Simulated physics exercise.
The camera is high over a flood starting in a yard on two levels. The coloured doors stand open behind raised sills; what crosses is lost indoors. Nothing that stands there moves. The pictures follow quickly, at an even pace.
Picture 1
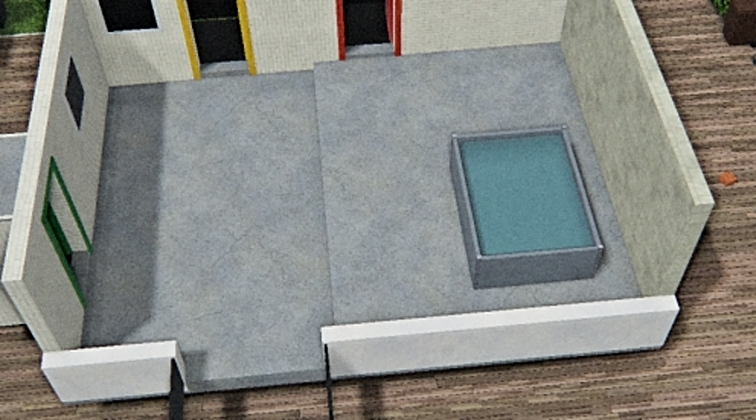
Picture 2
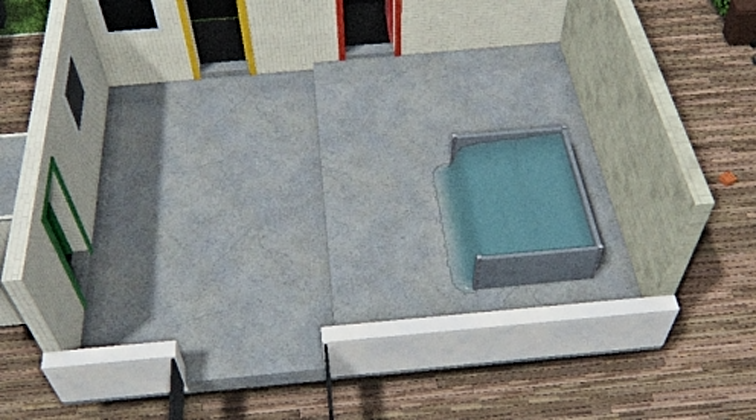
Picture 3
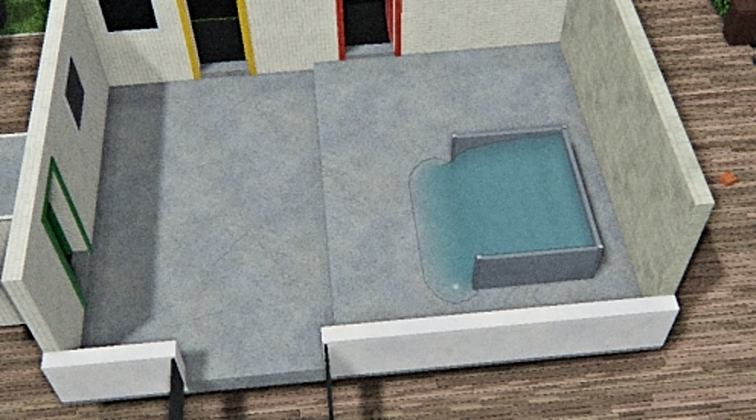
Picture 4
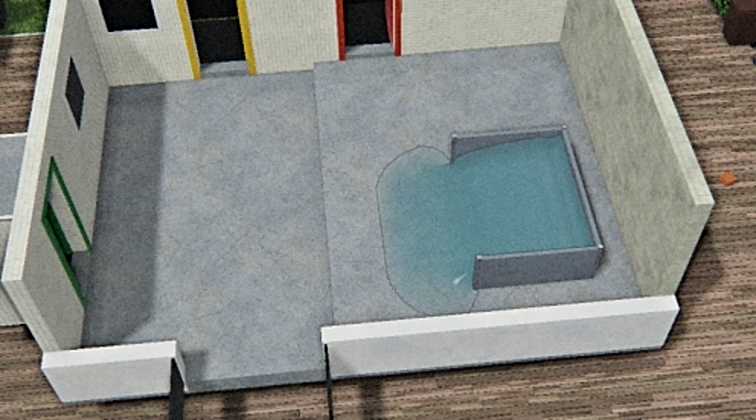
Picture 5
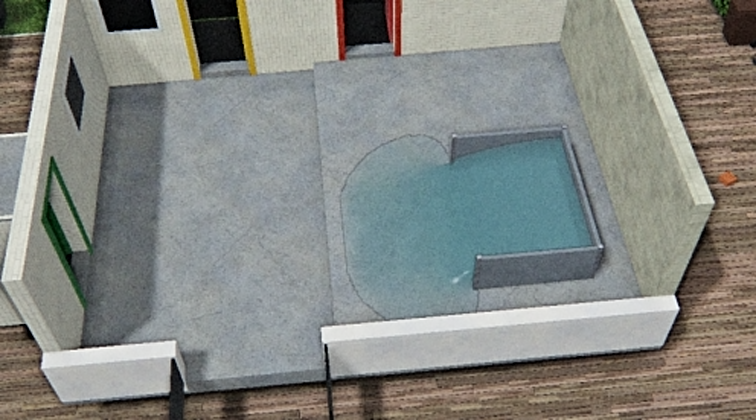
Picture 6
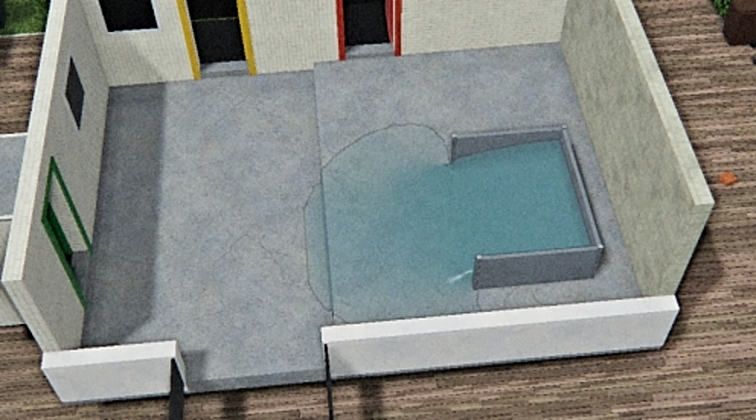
The clip shows a grey walled yard with yellow, red and green doorframes, where the left side of a tank of blue-green water opens and the water pours out, spreading leftward across the floor in a widening, rounded pool.
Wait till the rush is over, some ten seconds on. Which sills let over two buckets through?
One by one: The green door floods; the red door holds within the limit; the yellow door holds within the limit.
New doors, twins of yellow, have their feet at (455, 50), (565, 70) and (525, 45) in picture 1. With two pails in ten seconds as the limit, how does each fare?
One after the other: Holds, takes less, lets less in.
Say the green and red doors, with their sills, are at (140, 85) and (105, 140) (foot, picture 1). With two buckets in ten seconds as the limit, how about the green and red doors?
Then: The green one takes more; the red one passes that mark.
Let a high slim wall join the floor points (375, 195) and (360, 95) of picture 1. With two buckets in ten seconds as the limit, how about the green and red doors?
My reading: The green one lets more in, the red one goes over.
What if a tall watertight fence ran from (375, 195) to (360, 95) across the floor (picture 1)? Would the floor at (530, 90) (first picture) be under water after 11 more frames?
Answer: Free of water.
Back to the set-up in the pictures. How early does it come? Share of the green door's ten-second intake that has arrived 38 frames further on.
Some 100 per cent.
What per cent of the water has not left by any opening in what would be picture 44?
I make it 86 per cent.
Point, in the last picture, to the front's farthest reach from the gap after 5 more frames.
Around (138, 250).
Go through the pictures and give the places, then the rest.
The first picture shows still water in the tank at (523, 193).
In the second picture, water pours out at (466, 216) and has run to (449, 166).
In the third picture, the front is at (424, 165), out from the gap at (466, 217).
In the fourth picture, water pours out at (466, 218) and has run to (407, 156).
In the fifth picture, water pours out at (466, 219) and has run to (381, 150).
In the sixth picture, water pours out at (466, 219) and has run to (313, 199).
A moment on, water covers 45 % of the floor; the green door not reached, the red door not reached, the yellow door not reached.
Next, water covers 65 % of the floor; the green door under two buckets in, the red door not reached, the yellow door not reached.
Then, water covers 65 % of the floor; the green door far over two buckets in, the red door wet at the sill, nothing in, the yellow door wet at the sill, nothing in.
Later, water covers 65 % of the floor; the green door far over two buckets in, the red door wet at the sill, nothing in, the yellow door wet at the sill, nothing in.
In the end, water covers 60 % of the floor; the green door far over two buckets in, the red door wet at the sill, nothing in, the yellow door under two buckets in.
